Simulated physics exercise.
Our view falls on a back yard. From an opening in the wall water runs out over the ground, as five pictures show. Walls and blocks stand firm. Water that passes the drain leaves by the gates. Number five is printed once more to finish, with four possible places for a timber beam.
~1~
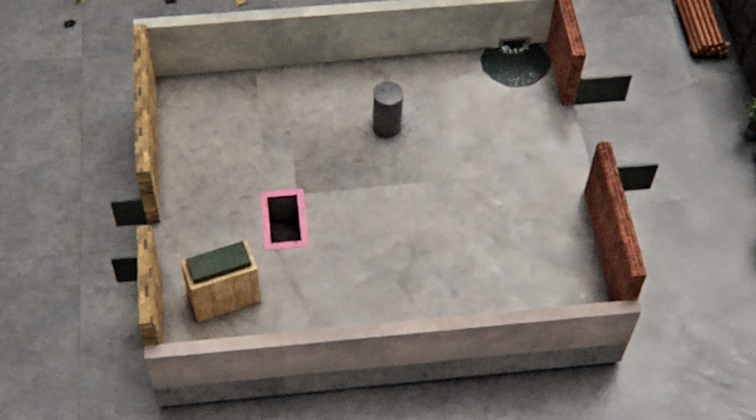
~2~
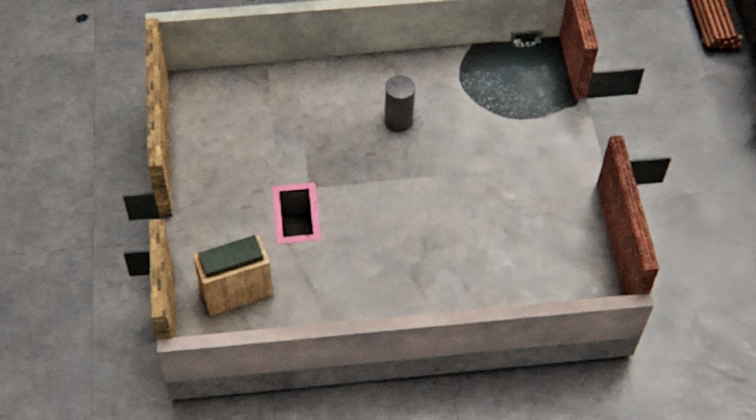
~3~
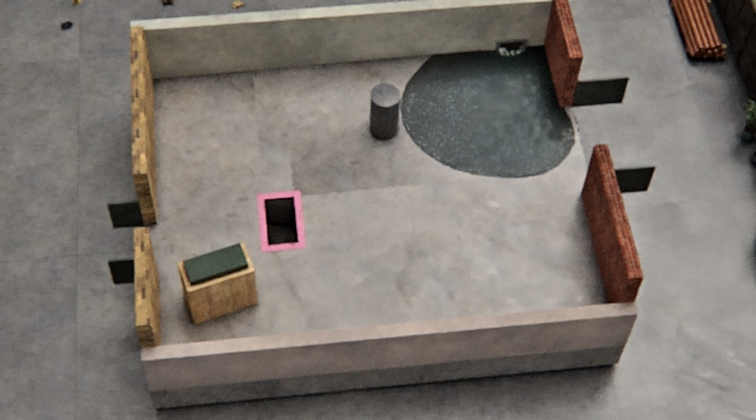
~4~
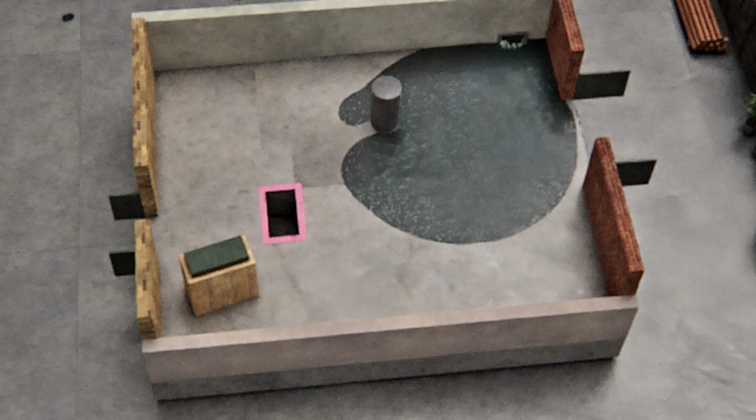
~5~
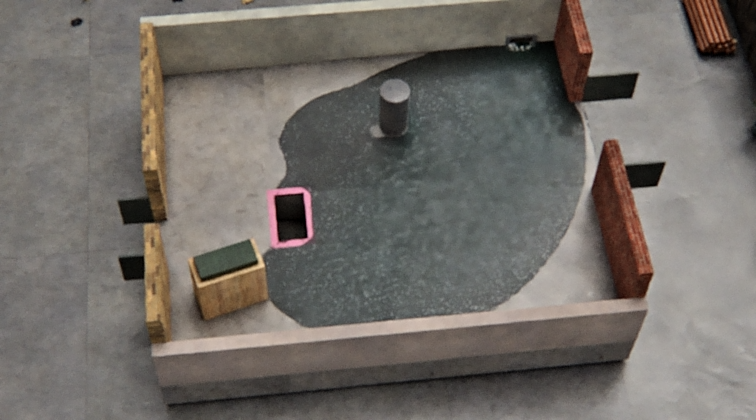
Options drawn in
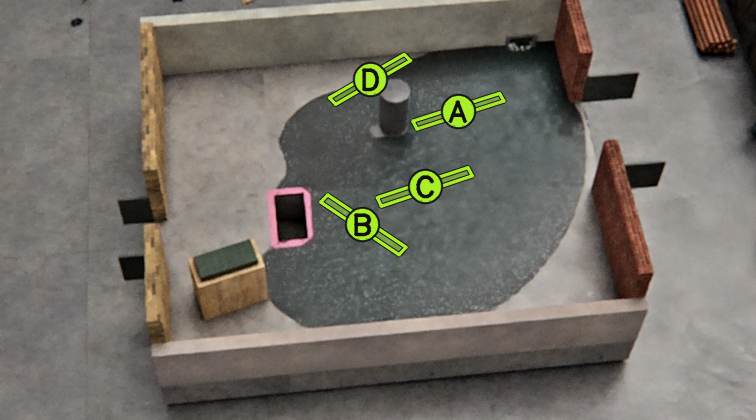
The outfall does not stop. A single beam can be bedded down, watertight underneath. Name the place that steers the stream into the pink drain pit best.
Position C does it best.
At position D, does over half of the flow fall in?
No, it does not.
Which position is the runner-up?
Here it is position D.
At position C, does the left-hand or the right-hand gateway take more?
More leaves on the left.
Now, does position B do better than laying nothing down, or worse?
It is worse.
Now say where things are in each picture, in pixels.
Outfall at (514, 42); pink drain pit at (284, 219); open gate at (161, 248); open gate at (573, 147); front seen at (537, 78), 2 % of the ground wet; pink drain pit still dry, in the first frame.
Front seen at (488, 107), 7 % of the ground wet; pink drain pit still dry, in the second frame.
Front seen at (494, 174), 16 % of the ground wet; pink drain pit still dry, in the third frame.
Front seen at (450, 242), 32 % of the ground wet; pink drain pit still dry, in the fourth frame.
Front seen at (276, 302), 55 % of the ground wet; pink drain pit taking water, in the fifth frame.
On the marked copy, A from (414, 125) to (501, 97); B from (324, 198) to (402, 250); C from (379, 201) to (470, 171); D from (332, 101) to (407, 57).
For position A, about 17 % of the stream goes into the pink drain pit, about 76 % out by the gates.
For position B, about 14 % of the stream goes into the pink drain pit, about 80 % out by the gates.
For position C, about 32 % of the stream goes into the pink drain pit, about 60 % out by the gates.
For position D, about 22 % of the stream goes into the pink drain pit, about 70 % out by the gates.
